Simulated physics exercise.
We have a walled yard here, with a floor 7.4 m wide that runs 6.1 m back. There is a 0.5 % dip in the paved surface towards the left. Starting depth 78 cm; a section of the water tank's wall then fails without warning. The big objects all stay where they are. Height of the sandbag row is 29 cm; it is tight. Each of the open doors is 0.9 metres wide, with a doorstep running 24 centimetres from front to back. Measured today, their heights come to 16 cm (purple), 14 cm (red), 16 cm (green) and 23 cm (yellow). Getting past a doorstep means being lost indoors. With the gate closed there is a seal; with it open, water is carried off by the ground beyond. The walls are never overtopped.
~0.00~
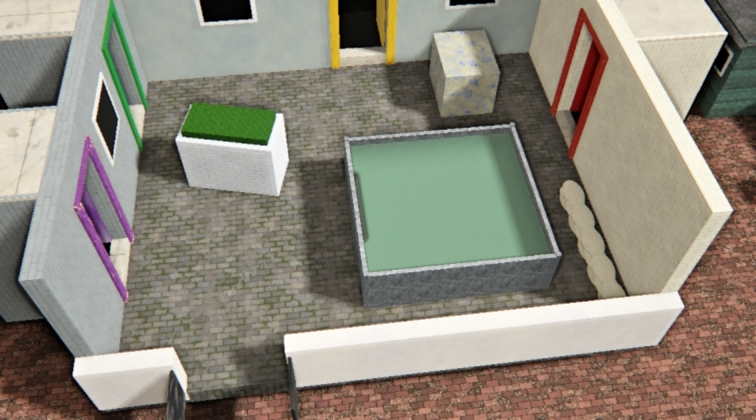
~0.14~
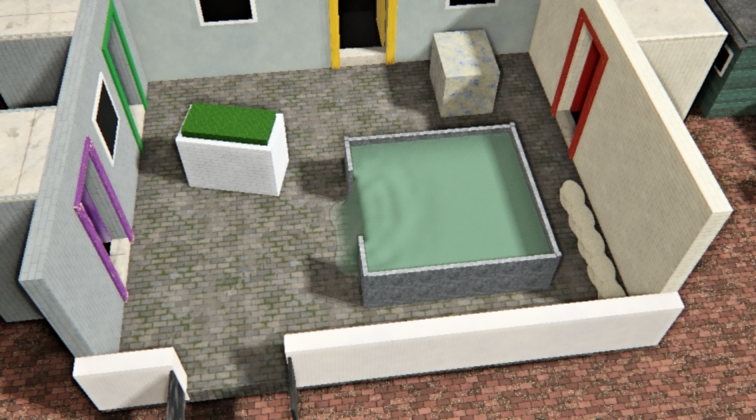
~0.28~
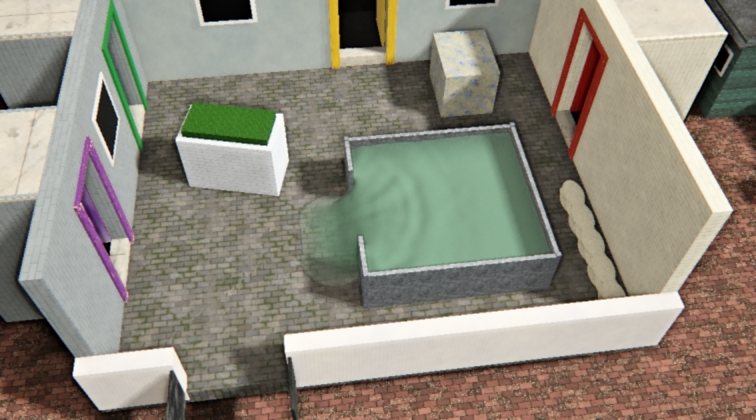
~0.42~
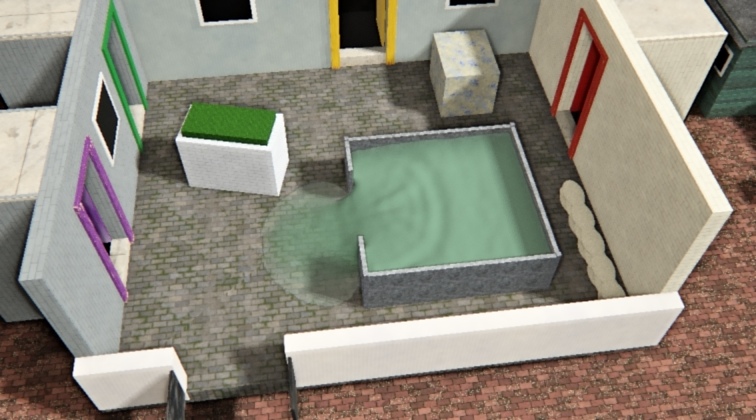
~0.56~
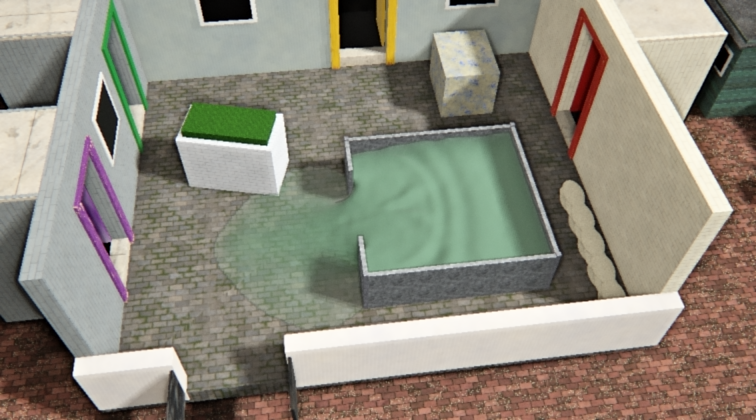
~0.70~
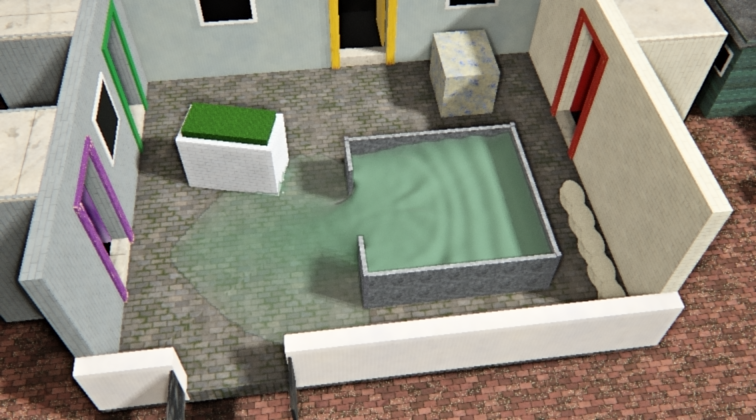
In this clip, still green water fills a grey-walled tank in a paved yard with coloured doorways, then pours through a gap in the left wall, rippling behind and spreading leftward in a widening sheet across the paving.
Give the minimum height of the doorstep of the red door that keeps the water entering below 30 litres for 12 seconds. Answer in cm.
Minimum height: About 6.5 cm.
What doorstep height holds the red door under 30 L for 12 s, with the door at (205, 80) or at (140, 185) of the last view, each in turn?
Around 16 and 30 cm respectively.
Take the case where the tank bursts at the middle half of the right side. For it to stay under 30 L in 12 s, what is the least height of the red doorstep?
About 19 centimetres.
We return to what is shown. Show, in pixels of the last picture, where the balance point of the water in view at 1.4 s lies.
Centre estimate: (394, 231) px, approximately.
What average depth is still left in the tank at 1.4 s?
About 58 centimetres on average.
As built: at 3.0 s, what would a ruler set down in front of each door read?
Purple door 36 cm, red door 0 cm, green door 8 cm, yellow door 2 cm.
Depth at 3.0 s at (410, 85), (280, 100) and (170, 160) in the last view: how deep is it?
I'd read roughly 0, 1 and 9 cm there.
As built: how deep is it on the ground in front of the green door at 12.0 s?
Roughly 9.5 cm deep.
After 1.4 s water covers 35 % of the floor, deepest (50 cm) near (353, 239); it has not reached the red door.
After 3.0 s water covers 50 % of the floor, deepest (40 cm) near (134, 224); it has not reached the red door.
After 12.0 s water covers 95 % of the floor, deepest (14 cm) near (117, 384); 8 cm at the red door, 0 litres in over its 14 cm doorstep.
At the red door as built, the water arrived by 7.8 s and peaked near 12 cm at 10.0 s.
Run again over the same 12 s with other heights there, 50 litres in over 5 cm, 23 litres over 7 cm. The limit of 30 litres is kept from about 6.5 cm up.
